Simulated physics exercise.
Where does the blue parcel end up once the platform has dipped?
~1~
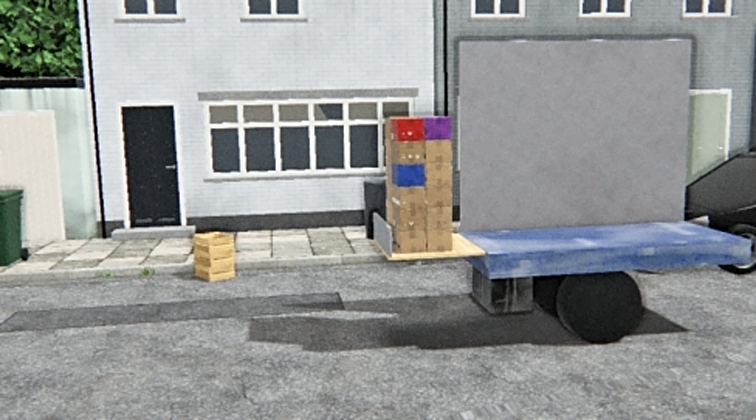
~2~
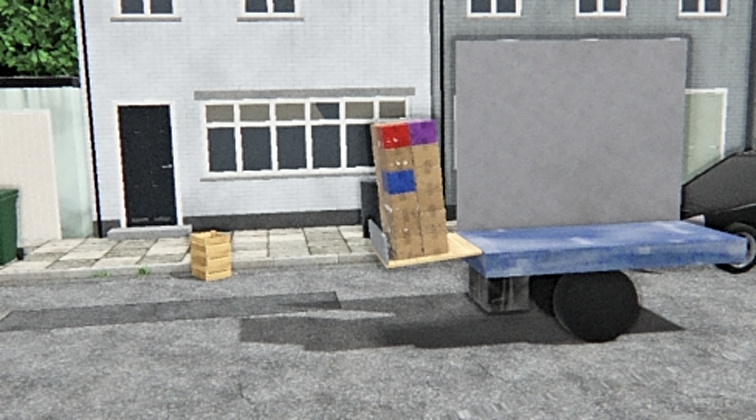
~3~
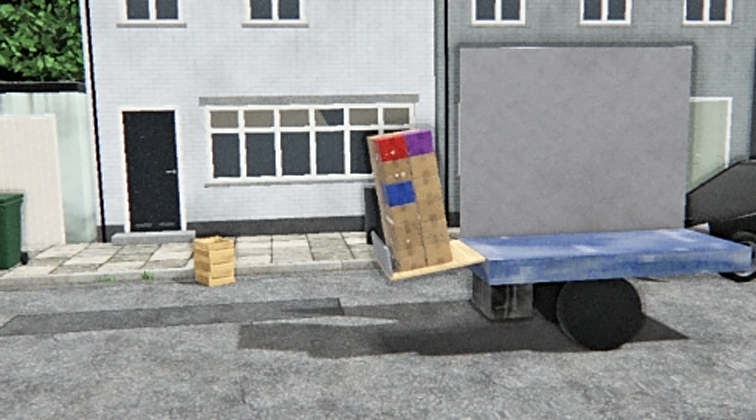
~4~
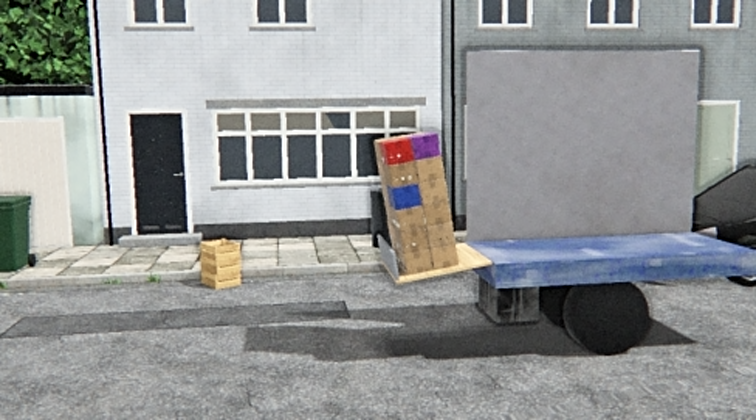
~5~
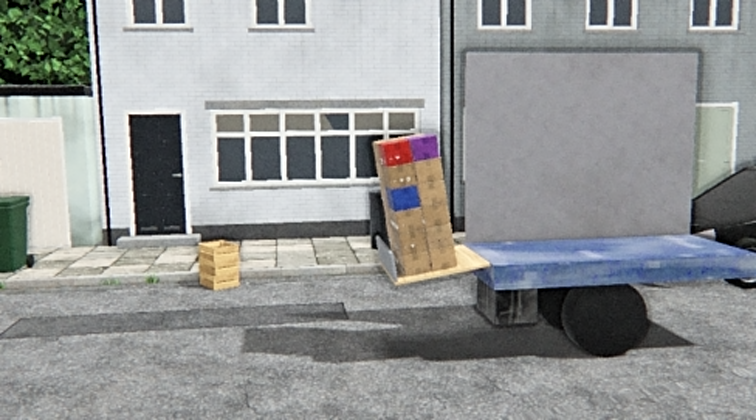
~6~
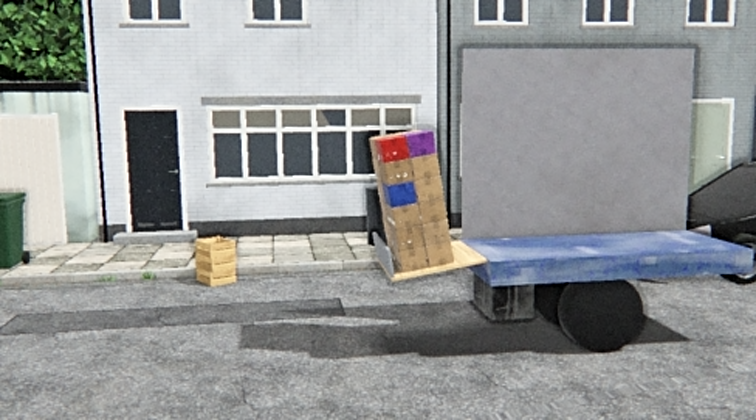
The blue parcel is still on the platform, held in its place in the leaning stack.
